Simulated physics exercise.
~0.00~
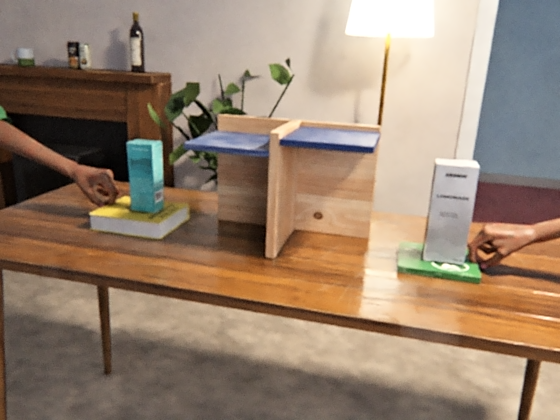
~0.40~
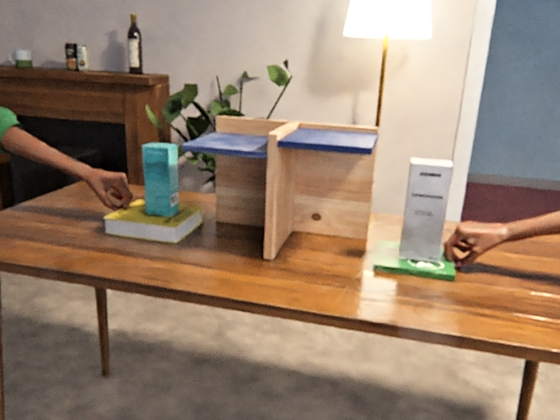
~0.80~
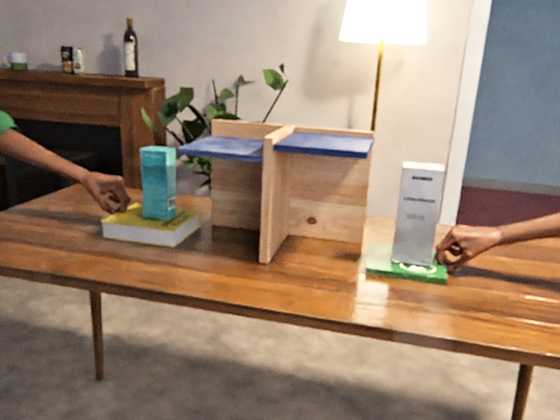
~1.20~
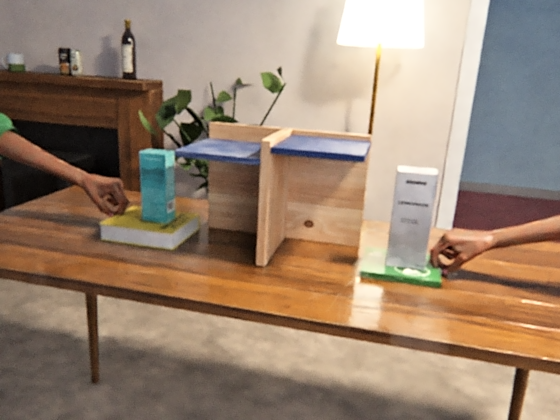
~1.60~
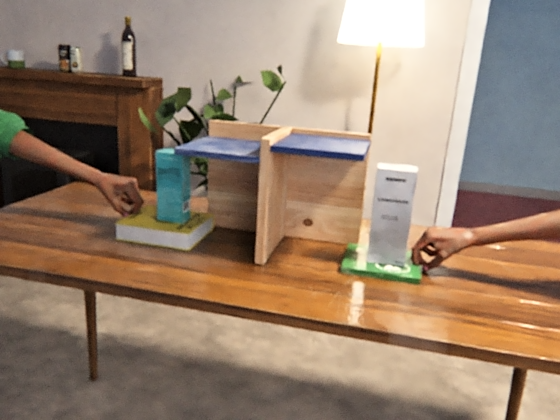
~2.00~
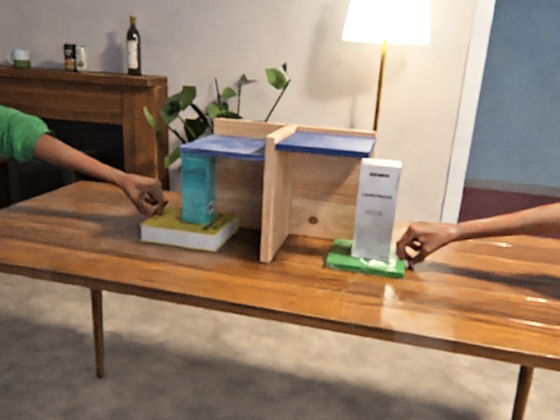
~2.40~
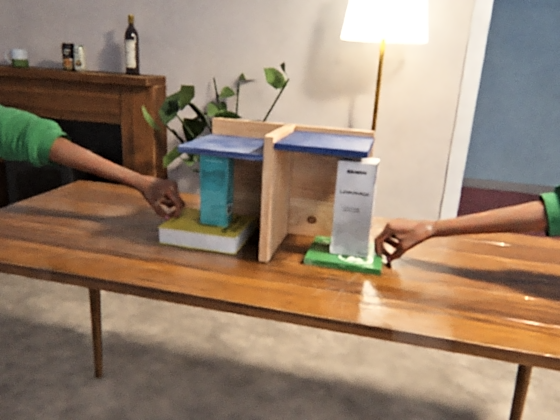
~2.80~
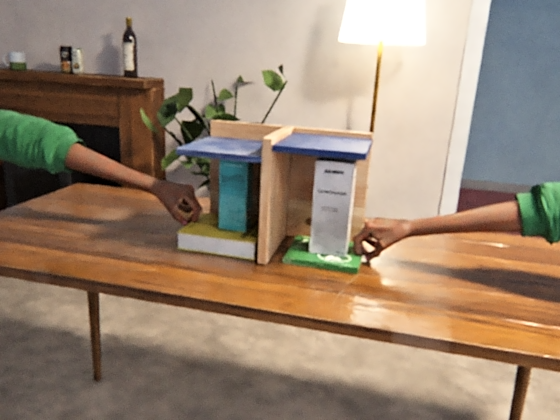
Two hands slide upright cartons on a book and a green packet inward beneath blue shelves.
